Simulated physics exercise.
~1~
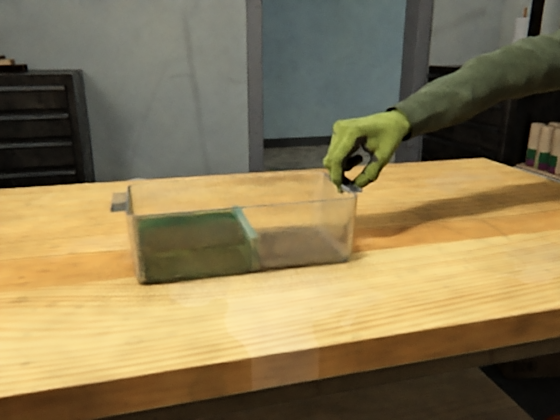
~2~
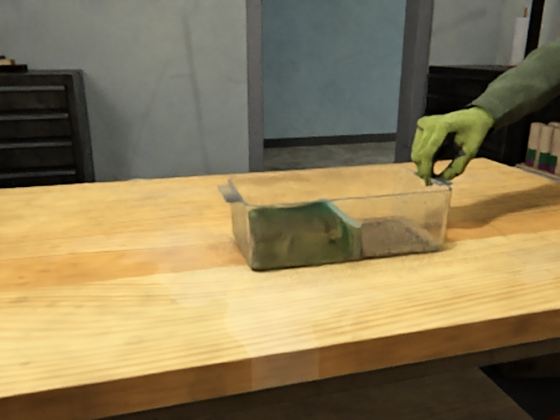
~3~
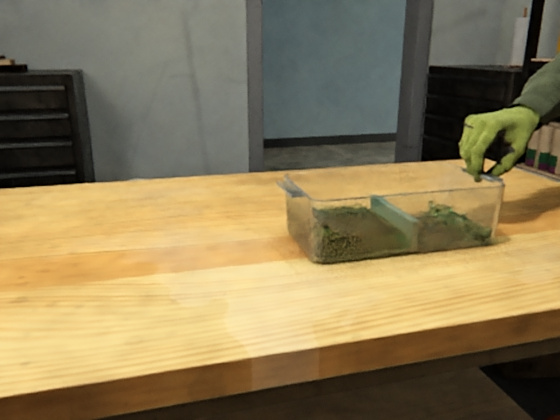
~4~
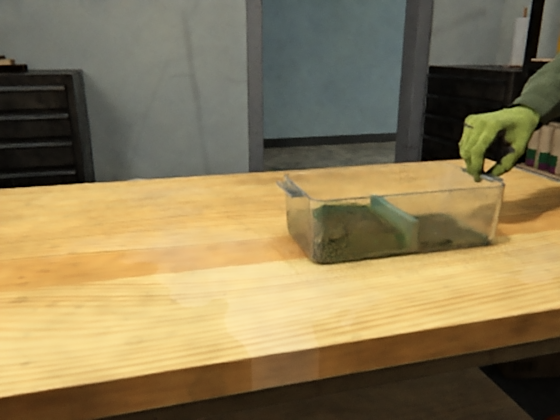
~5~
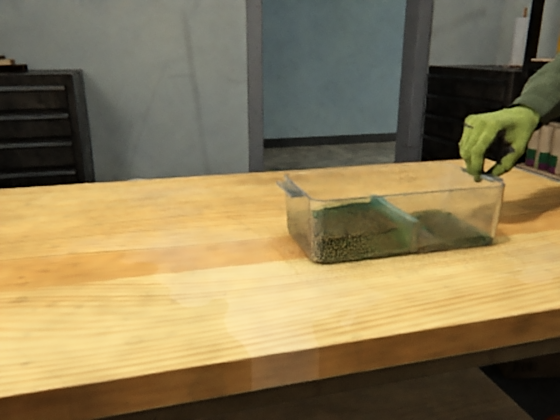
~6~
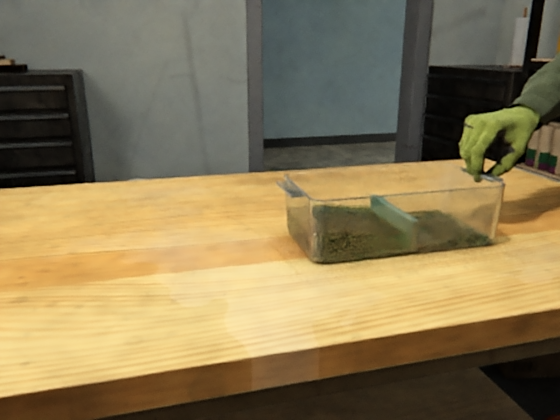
On a wooden table, a green hand pulled a clear box with a low divider to the right in one tug, and the greenish water on the left sloshed over the divider, leaving some on the right side and none spilled outside.
